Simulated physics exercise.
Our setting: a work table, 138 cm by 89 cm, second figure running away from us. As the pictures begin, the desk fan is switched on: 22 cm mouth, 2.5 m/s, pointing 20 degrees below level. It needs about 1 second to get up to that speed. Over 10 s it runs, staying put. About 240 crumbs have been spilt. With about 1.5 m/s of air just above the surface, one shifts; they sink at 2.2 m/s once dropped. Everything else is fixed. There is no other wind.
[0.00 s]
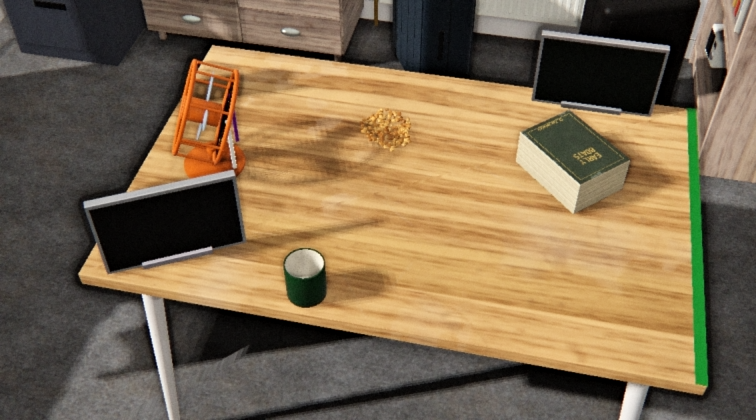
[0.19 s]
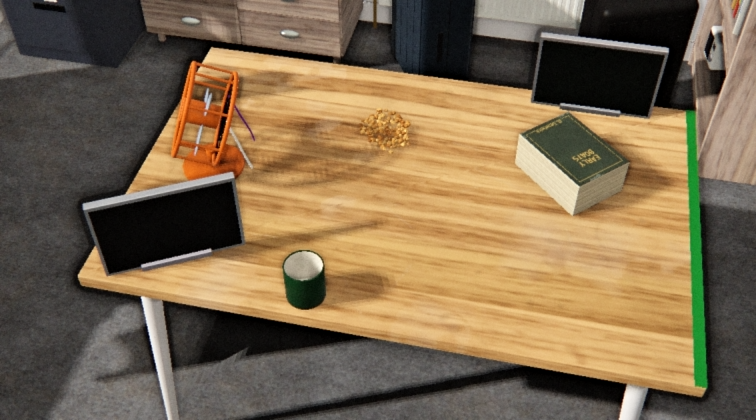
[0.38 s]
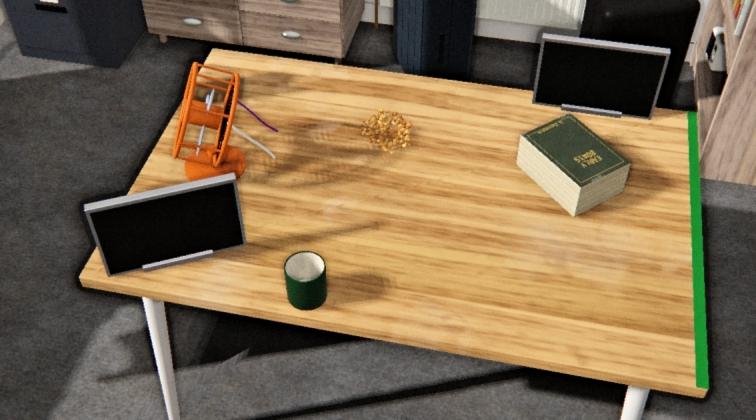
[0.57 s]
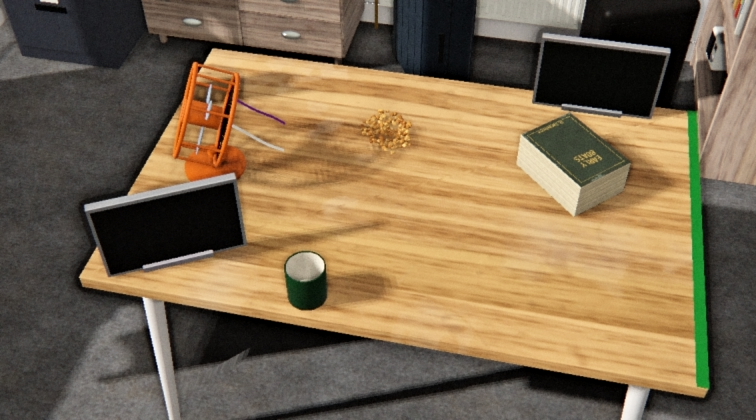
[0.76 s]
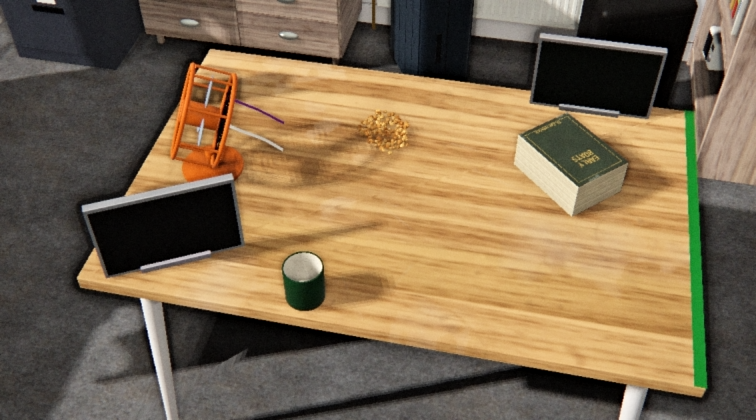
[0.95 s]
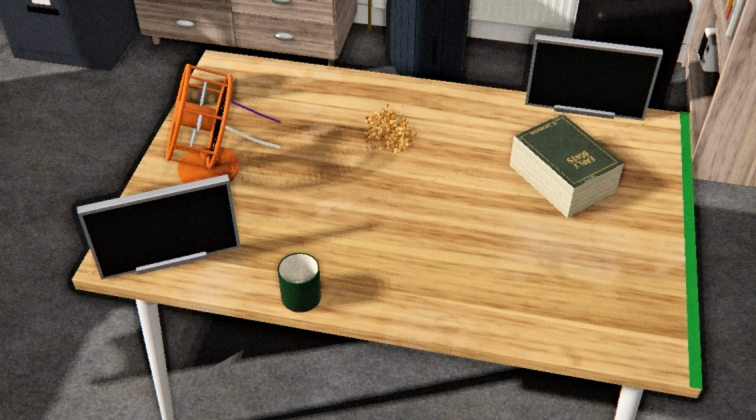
Ribbons, one purple and one pale, lift from an orange desk fan and stream rightward across a wooden work table, seen from above in a grey-carpeted room. Golden crumbs lie beyond the middle, with a green mug in front, dark screens at near left and far right, and a green book by the green right edge. The crumbs stay still until many shift slightly at the last, while the camera sways faintly.
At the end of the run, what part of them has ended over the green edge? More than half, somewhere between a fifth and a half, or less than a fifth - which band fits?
I reckon the share over that edge will reach one fifth but not exceed half.
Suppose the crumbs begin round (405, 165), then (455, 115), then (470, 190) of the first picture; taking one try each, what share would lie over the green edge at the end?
Results, one try each: 70 %, 40 %, 90 %.
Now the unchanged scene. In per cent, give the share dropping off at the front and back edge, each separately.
0 % front, 60 % back.
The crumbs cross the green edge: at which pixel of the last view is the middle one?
Around (691, 140).
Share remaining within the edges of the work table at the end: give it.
My guess is near 0 per cent.
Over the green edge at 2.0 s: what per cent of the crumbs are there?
Roughly 40 per cent.
After 2.0 s, 36 % are over the green edge; 88 % have settled or left.
After 3.2 s, 39 % are over the green edge; 99 % have settled or left.
After 5.5 s, 39 % are over the green edge; 99 % have settled or left.
After 10.0 s, at the end, 39 % are over the green edge.
